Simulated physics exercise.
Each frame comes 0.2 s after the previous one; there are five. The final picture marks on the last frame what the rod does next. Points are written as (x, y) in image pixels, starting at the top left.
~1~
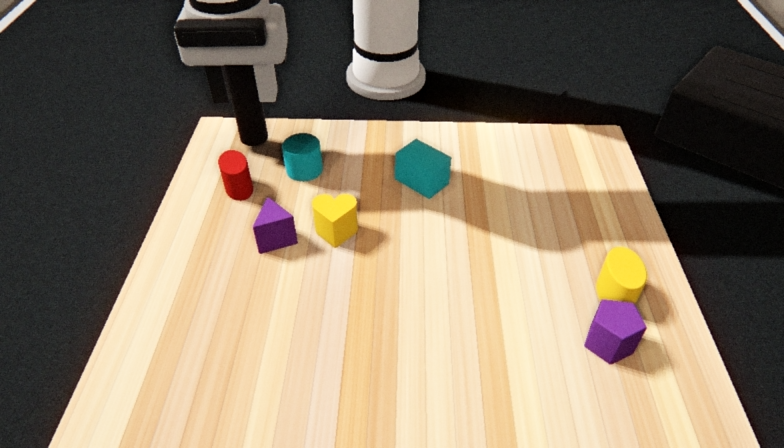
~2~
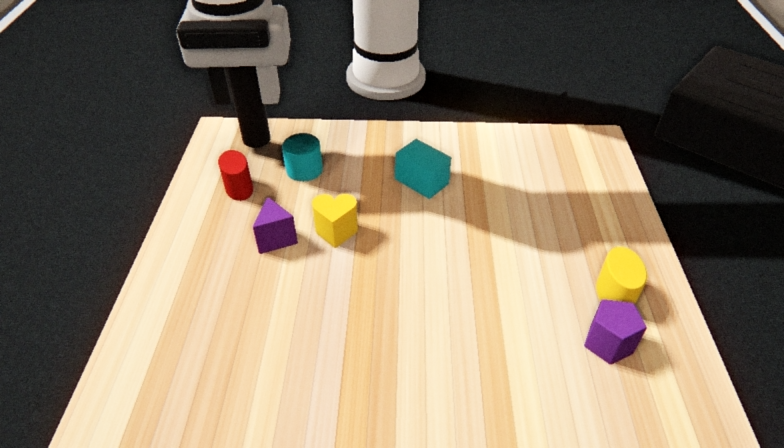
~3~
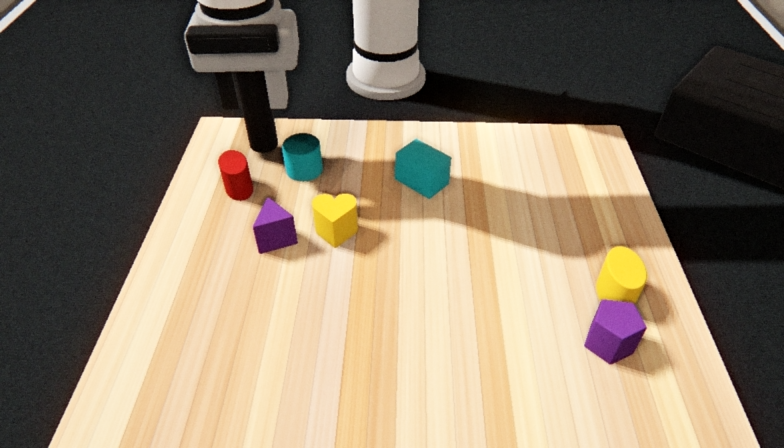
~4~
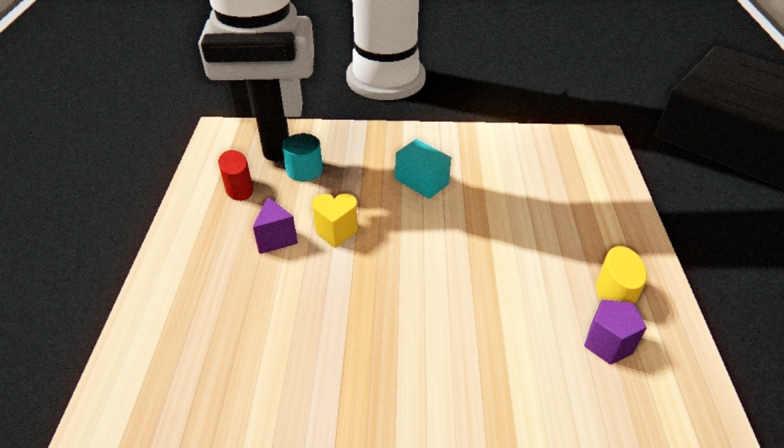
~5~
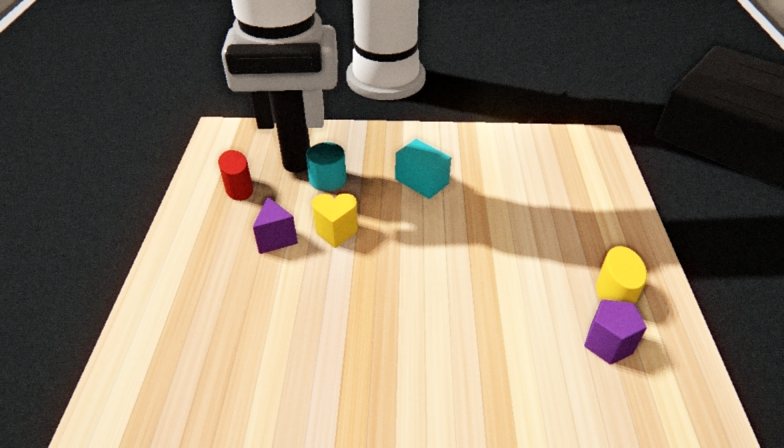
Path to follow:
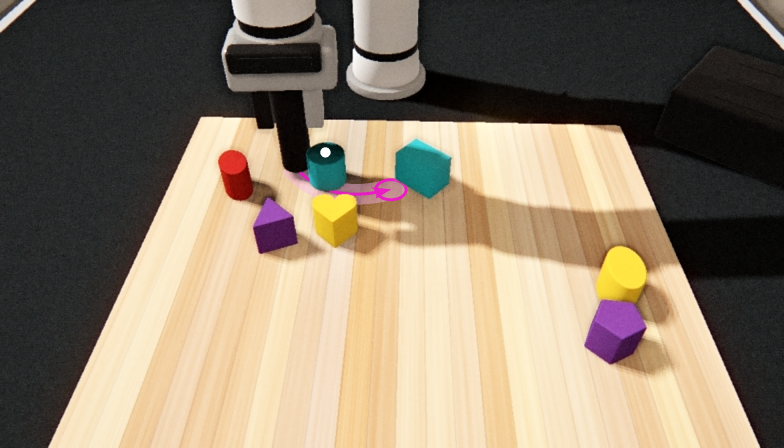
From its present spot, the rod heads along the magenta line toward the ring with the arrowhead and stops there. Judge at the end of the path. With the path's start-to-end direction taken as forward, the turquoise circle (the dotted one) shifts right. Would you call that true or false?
The statement is false.
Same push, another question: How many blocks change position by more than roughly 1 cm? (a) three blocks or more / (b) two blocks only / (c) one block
Choice b: Two blocks only.
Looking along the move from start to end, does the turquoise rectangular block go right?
I believe not.
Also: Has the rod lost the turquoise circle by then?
No - that is not the case.
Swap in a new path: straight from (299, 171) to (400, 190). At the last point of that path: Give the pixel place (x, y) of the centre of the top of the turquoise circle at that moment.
The answer is (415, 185).
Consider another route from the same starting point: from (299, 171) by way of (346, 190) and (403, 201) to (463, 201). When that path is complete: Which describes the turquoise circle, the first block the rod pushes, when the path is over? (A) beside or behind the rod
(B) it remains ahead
Option B.
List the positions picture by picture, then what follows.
Rod's lower end (254, 138); turquoise circle (301, 143); yellow heart-shaped block (334, 205); turquoise rectangular block (423, 154), in the first frame.
Rod (257, 140); blocks still, in the second frame.
Rod (264, 145); blocks still, in the third frame.
Rod (277, 153); blocks still, in the fourth frame.
Rod (298, 164); turquoise circle (325, 152); yellow heart-shaped block (334, 205); turquoise rectangular block (423, 154), in the fifth frame.
Drawn move, from (299, 171) through (321, 187) and (355, 194) to (391, 190); the dot is on the turquoise circle.
The first path, step by step. One third of the way, rod (321, 180); turquoise circle (354, 161).
Two thirds of the way, rod (355, 187); turquoise circle (389, 163).
At the end, rod (391, 182); turquoise circle (423, 153); yellow heart-shaped block still; turquoise rectangular block (455, 145), turned 35° clockwise.
